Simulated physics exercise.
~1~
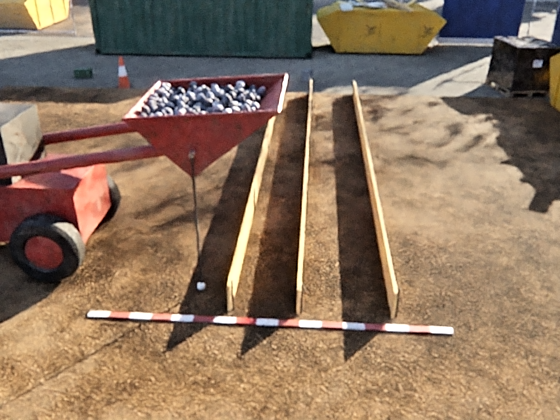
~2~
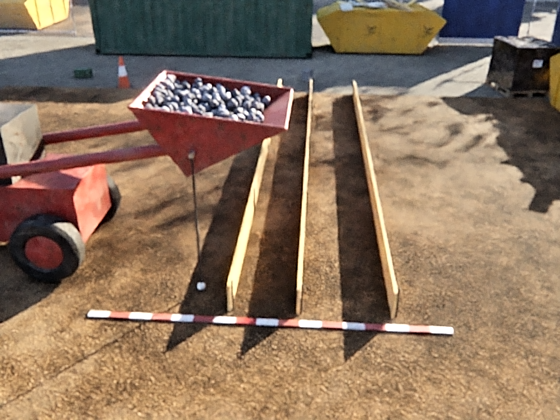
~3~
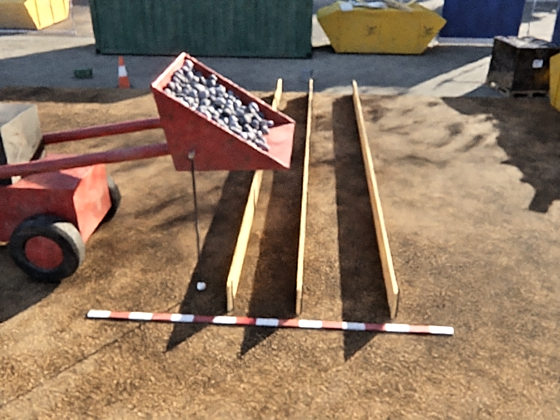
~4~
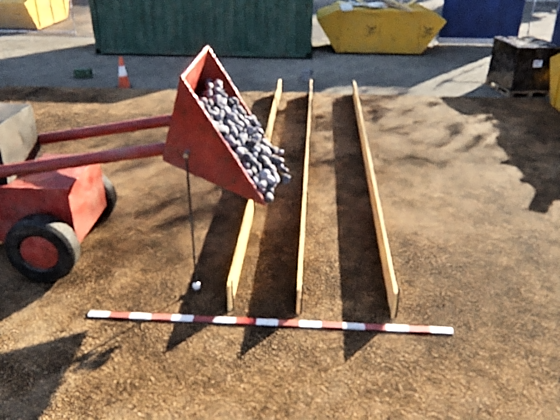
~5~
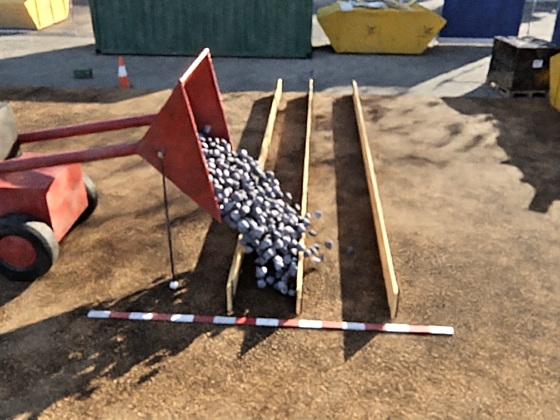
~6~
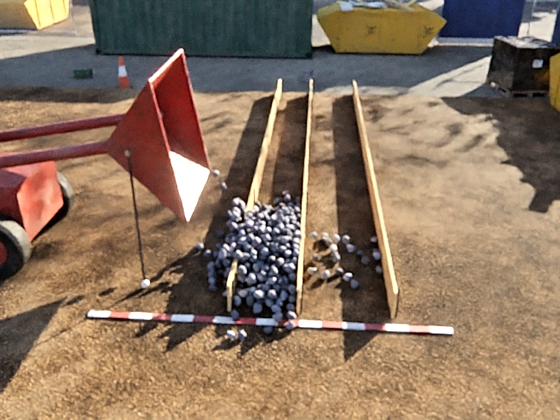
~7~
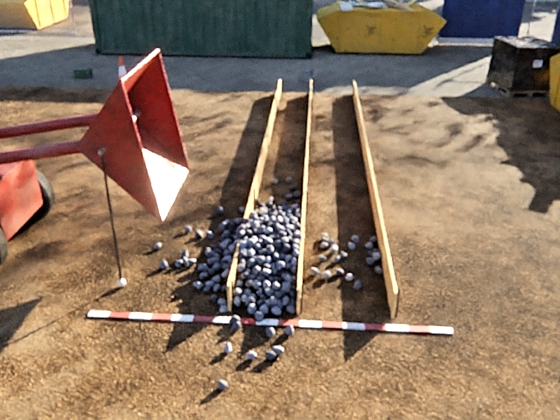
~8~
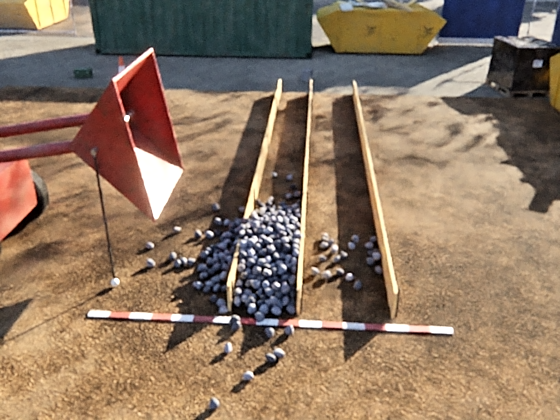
In the video, a red loader tips its raised bucket of smooth grey stones and backs away to the left, spilling them over wooden boards on bare ground. Most settle in the near bay, with some short of it and a few in the far bay, leaving the bucket empty.
